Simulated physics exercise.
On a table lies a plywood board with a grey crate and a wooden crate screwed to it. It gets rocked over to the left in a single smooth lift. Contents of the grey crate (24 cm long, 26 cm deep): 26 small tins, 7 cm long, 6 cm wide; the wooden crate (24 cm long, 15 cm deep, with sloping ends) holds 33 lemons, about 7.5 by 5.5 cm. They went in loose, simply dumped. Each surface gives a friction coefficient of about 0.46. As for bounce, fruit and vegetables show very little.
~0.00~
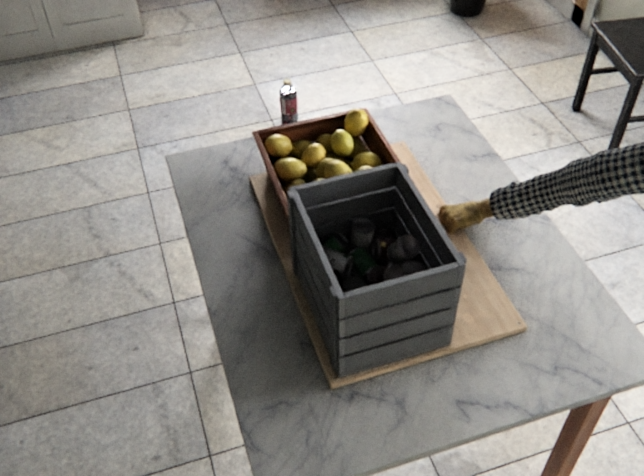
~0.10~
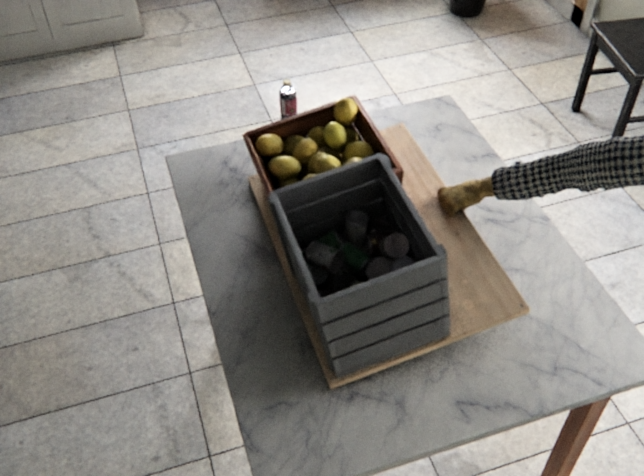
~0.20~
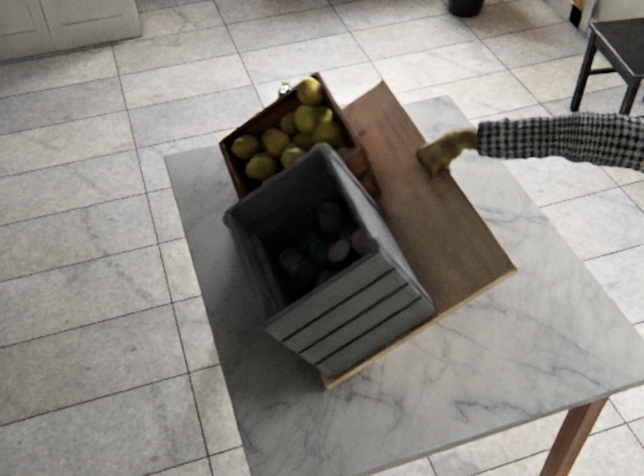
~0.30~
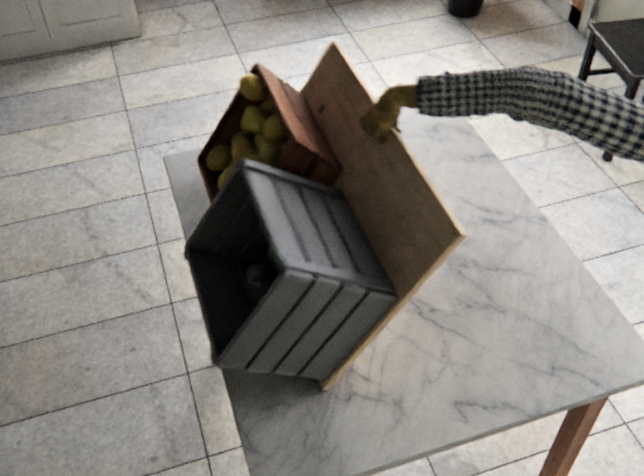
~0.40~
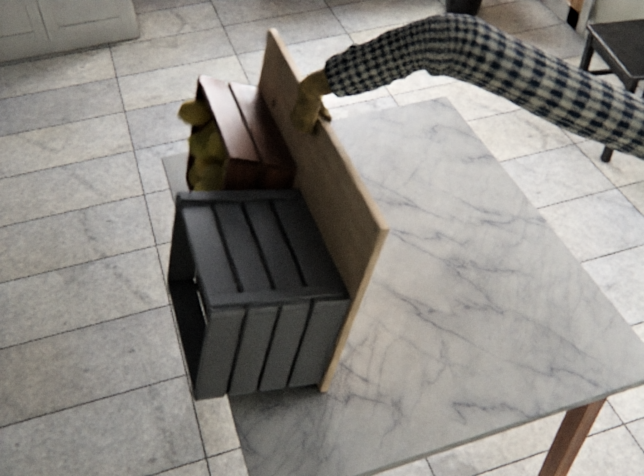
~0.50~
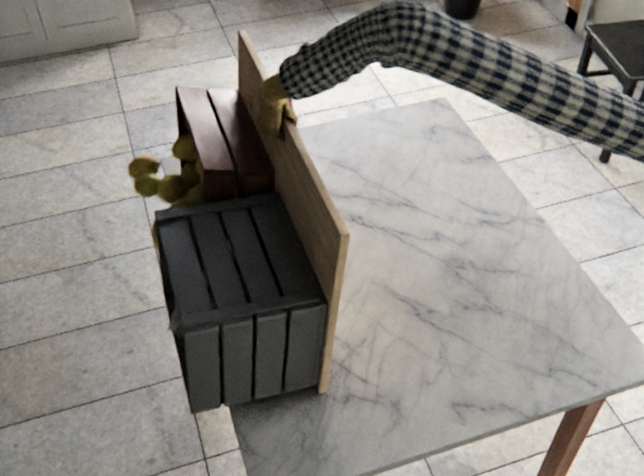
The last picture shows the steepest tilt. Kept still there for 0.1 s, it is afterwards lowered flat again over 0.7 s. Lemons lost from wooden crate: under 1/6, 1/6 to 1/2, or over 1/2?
Over 1/2.
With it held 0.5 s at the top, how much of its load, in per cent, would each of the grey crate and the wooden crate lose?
In that case you'd see grey crate shed 30 percent of its load and wooden crate shed 80 percent.
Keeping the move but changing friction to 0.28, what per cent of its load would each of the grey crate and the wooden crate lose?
Grey crate 30, wooden crate 80 per cent.
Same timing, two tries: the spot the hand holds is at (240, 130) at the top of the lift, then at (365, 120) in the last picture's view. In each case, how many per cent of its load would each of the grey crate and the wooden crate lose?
The grey crate would lose 50 per cent in the first try and 0 per cent in the second, the wooden crate 100 and then 20 per cent.
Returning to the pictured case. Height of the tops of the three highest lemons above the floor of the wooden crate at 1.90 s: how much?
Some 8 cm.
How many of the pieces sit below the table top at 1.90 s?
About 30.
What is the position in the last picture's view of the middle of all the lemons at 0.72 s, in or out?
Centre approx. (153, 229).
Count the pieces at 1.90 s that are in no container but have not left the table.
Some 2 in number.
After 0.72 s, tilt 77°; the grey crate is down by 7 of 26 and the wooden crate is down by 19 of 33.
After 1.01 s, tilt 31°; the grey crate is down by 9 of 26 and the wooden crate is down by 23 of 33.
After 1.40 s, tilt 0°; the grey crate is down by 9 of 26 and the wooden crate is down by 23 of 33.
Final count (at 1.90 s), the grey crate is down by 9 of 26 and the wooden crate is down by 23 of 33. Asked share, 23 of 33, 70 per cent.
